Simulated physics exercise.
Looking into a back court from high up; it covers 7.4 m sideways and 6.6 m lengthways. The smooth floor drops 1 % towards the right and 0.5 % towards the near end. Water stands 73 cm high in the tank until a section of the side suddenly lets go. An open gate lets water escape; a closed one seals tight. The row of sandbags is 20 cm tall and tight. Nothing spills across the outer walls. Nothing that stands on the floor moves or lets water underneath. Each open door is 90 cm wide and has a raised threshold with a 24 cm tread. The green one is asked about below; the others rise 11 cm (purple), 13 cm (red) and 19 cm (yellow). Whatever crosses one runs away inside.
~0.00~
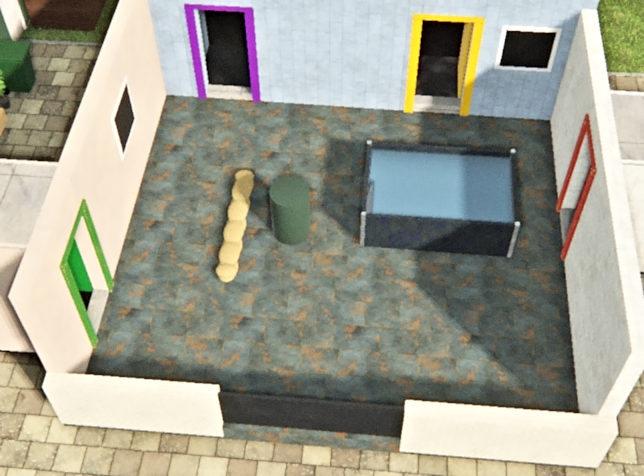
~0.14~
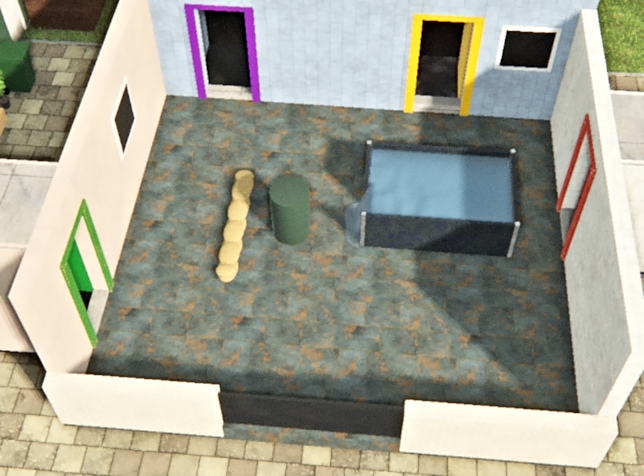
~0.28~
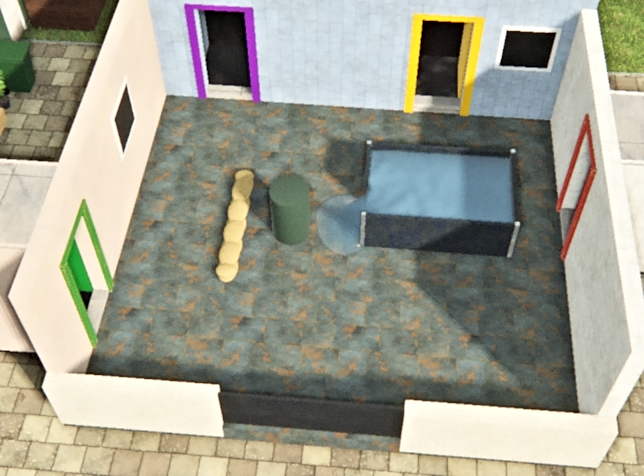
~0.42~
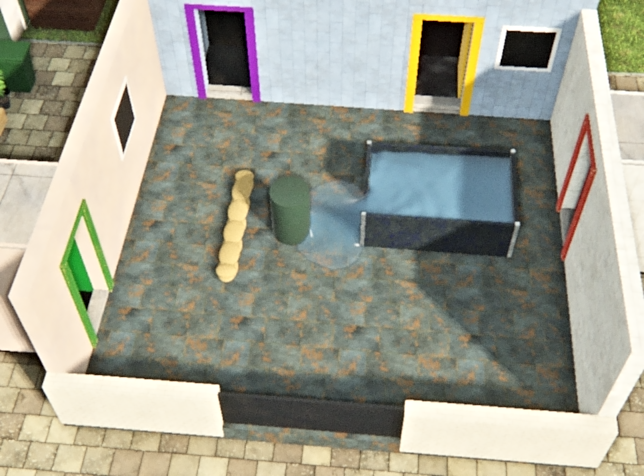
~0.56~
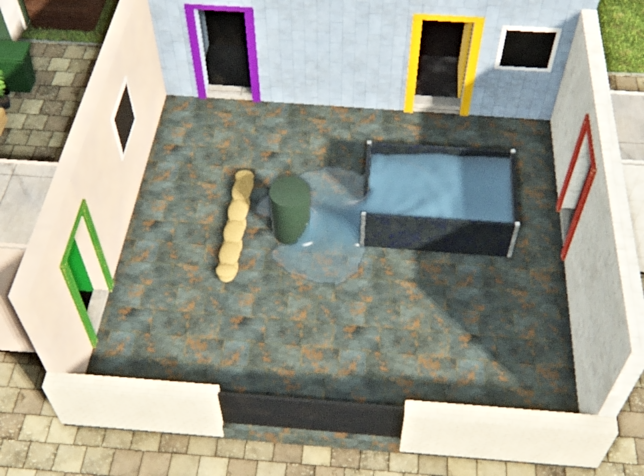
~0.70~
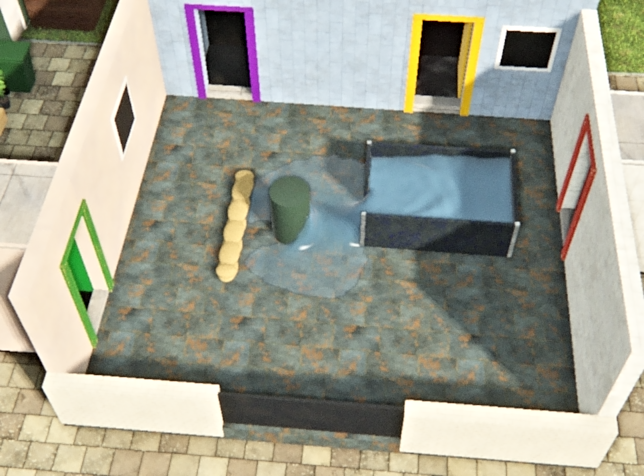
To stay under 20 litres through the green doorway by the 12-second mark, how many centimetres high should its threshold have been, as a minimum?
Some 5.5 cm above the ground.
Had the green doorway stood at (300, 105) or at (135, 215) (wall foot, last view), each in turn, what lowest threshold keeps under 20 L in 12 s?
Roughly 8.0 and 7.0 cm.
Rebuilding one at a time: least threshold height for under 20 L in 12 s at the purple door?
Roughly 15 cm at purple.
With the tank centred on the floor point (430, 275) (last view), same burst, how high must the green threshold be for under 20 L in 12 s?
Then roughly 18 cm.
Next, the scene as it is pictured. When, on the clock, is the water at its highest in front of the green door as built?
Near 6.5 s.
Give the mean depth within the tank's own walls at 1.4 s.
Some 53 cm.
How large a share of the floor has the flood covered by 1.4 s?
Some 15 per cent of it.
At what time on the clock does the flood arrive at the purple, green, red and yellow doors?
Arrival: Purple 1.8 s, green 3.2 s, red 8.5 s, yellow 4.5 s.
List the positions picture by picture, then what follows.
The first frame shows still water, 73 cm deep, in the tank at (440, 185); the green door at (89, 279) is dry.
In the second frame, the front is at (348, 215), 0.3 m from the gap at (366, 217); 0.2 m2 of floor is wet, 73 cm left at the back.
In the third frame, water pours out at (366, 218) and has run 0.8 m, to (319, 221); about 10 cm deep outside, 73 cm at the back.
In the fourth frame, the gap is at (366, 218), the front 1.3 m out at a hidden place; the back of the tank holds 73 cm.
In the fifth frame, water pours out at (366, 218) and has run 1.8 m, to (262, 212); about 4 cm deep outside, 73 cm at the back.
In the sixth frame, the gap is at (366, 218), the front 2.0 m out at (256, 185); the back of the tank holds 72 cm; the green door at (89, 279), 4.6 m from the gap, is still 2.5 m from the nearest water.
After 1.4 s water covers 15 % of the floor, deepest (48 cm) near (319, 227); it has not reached the green door.
After 3.0 s water covers 40 % of the floor, deepest (30 cm) near (319, 227); it has not reached the green door.
After 12.0 s water covers 90 % of the floor, deepest (10 cm) near (557, 441); 7 cm at the green door, 25 litres in over its 5 cm threshold.
At the green door as built, the water arrived by 3.2 s and peaked near 8 cm at 6.6 s.
Run again over the same 12 s with other heights there, 33 litres in over 4.5 cm, 12 litres over 6 cm. The limit of 20 litres is kept from about 5.5 cm up.
